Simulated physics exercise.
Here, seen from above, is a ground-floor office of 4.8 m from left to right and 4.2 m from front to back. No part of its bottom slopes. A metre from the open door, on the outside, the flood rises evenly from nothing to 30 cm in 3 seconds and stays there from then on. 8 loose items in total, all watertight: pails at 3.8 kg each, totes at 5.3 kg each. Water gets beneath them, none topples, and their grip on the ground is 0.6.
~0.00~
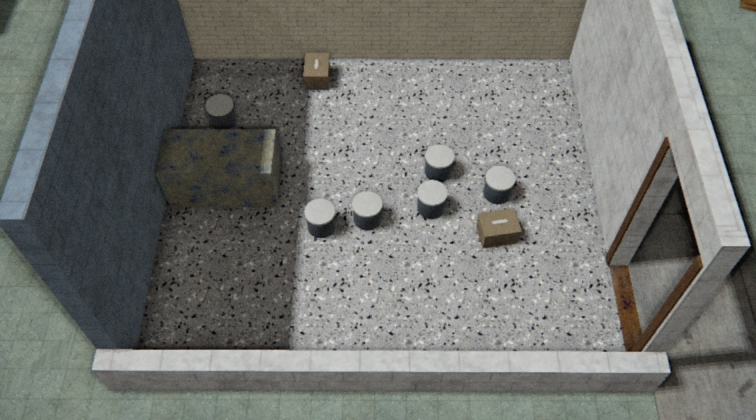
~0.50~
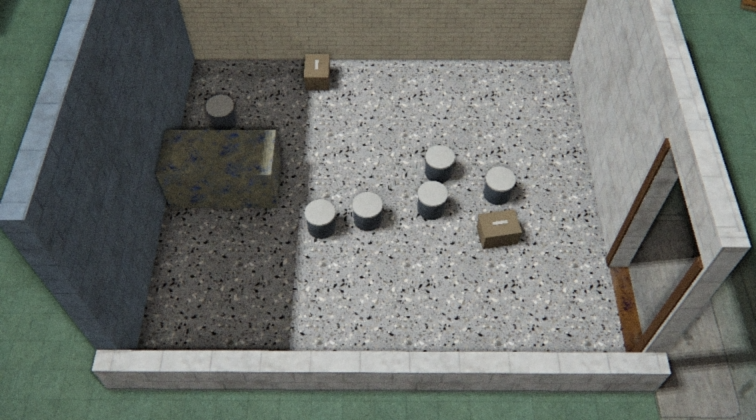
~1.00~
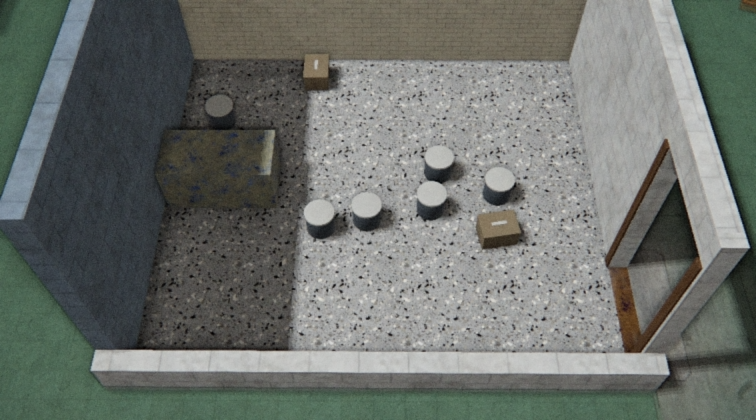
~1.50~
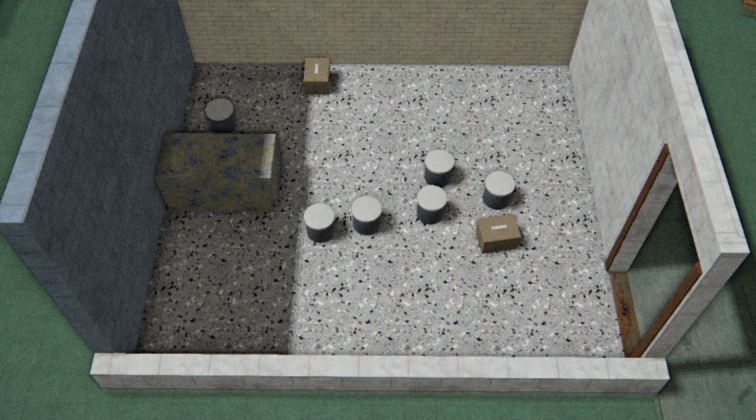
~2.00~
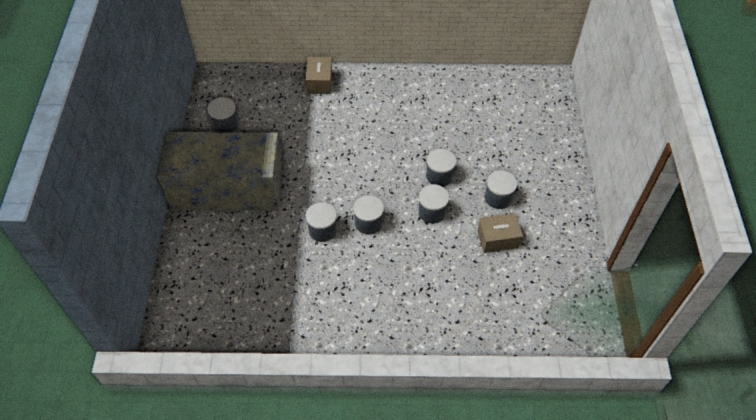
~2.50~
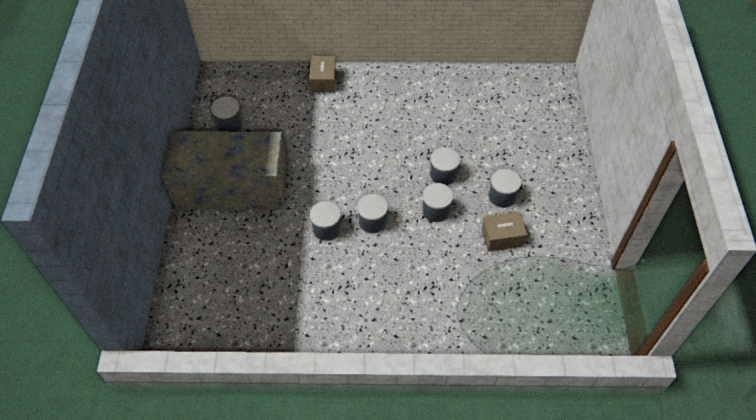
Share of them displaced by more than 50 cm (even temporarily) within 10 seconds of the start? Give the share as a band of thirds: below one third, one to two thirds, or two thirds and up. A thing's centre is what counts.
The share is in the middle band.
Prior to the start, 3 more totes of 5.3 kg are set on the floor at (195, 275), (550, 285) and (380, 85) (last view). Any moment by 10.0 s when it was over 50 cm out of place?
Above the limit, then above the limit, then above the limit.
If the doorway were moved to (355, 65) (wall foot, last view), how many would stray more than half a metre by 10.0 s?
The answer would then be 8.
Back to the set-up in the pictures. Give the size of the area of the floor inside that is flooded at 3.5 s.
Near 5.5 m2 in all.
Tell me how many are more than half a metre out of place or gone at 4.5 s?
It comes to 3.
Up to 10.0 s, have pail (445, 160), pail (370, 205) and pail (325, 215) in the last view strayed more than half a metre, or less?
One by one: Below; above; above.
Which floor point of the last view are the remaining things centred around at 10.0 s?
I'd put it around (389, 120).
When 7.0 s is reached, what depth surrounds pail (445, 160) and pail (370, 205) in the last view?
Depths: Near 1 cm, then near 3 cm.
After 3.5 s 0 of 8 are over 50 cm from their spots; 0 afloat.
After 4.5 s 3 of 8 are over 50 cm from their spots; 0 afloat.
After 7.0 s 4 of 8 are over 50 cm from their spots; 0 afloat.
After 10.0 s 4 of 8 are over 50 cm from their spots, and 4 have been at some point; 5 afloat.
